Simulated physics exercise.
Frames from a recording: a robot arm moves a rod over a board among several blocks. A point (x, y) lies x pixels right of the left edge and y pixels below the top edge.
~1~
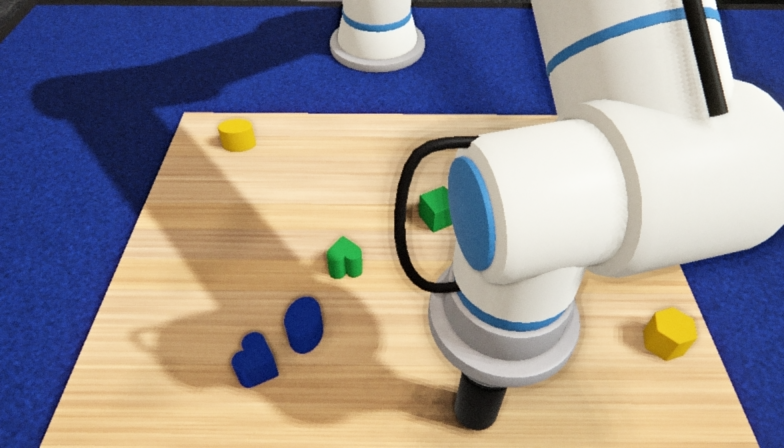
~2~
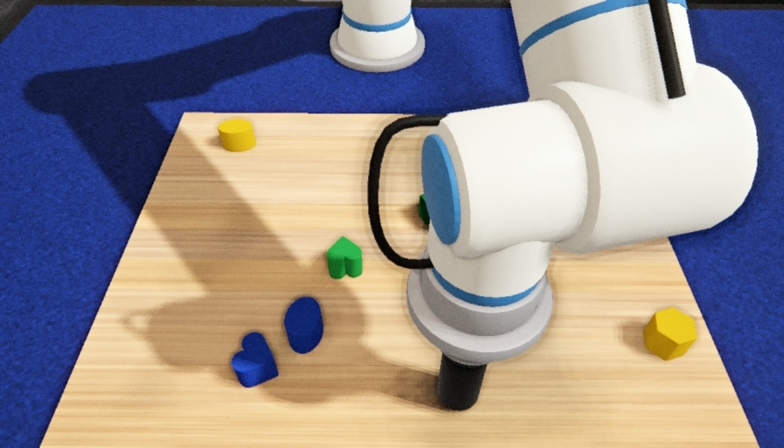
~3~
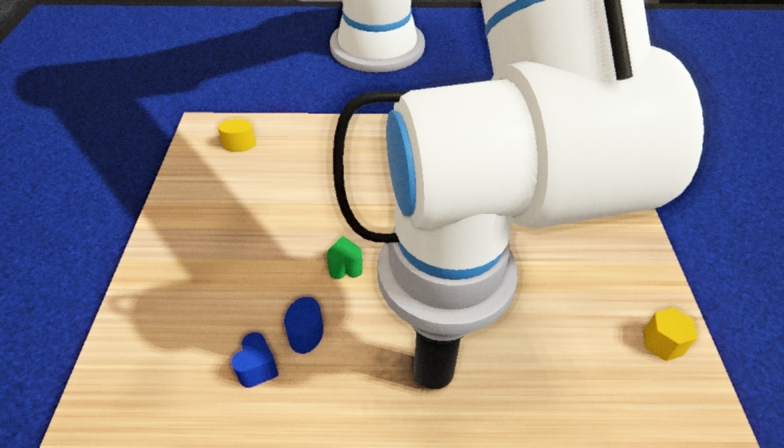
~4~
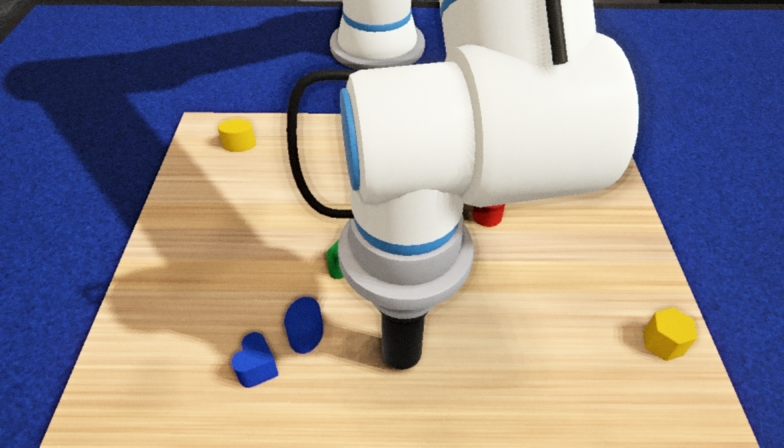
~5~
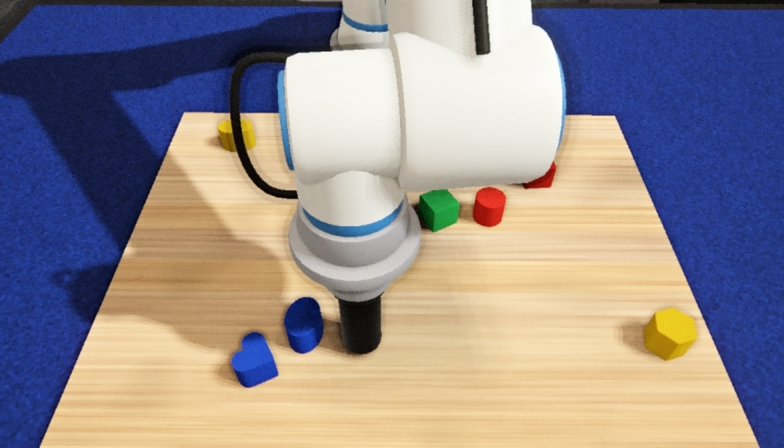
A big white robot arm moved a short black rod steadily leftward and slightly away across the wooden board, bringing it close to the blue oval block, while the blocks stayed where they were.
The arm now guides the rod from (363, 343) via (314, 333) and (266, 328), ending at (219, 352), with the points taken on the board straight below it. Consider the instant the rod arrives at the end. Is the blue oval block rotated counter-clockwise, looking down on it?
My answer is no.
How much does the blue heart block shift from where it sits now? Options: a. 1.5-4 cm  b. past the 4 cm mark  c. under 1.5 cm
I choose c.
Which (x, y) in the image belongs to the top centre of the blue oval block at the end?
Its top middle: (195, 308).
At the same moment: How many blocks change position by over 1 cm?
The number will come to 1.
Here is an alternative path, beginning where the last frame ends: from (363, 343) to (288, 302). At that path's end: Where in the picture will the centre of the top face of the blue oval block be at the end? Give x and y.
At roughly (266, 313).
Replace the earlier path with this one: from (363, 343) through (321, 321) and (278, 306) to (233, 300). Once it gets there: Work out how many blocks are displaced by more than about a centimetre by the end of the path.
I'm going with one.
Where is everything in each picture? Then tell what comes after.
The first picture shows lower end of the rod at (476, 410), tops of blocks, blue heart block at (252, 352), blue oval block at (302, 315).
The second picture shows rod at (458, 391), blocks as before.
The third picture shows rod at (434, 371), blocks as before.
The fourth picture shows rod at (402, 352), blocks as before.
The fifth picture shows rod at (362, 337), blue heart block at (252, 352), blue oval block at (302, 315).
What follows on the original path. One third of the way, rod at (312, 327); blue oval block at (273, 311).
Two thirds of the way, rod at (263, 322); blue oval block at (223, 306).
At the end, rod at (217, 346); blue heart block not moved; blue oval block at (195, 308), turned 35° clockwise.
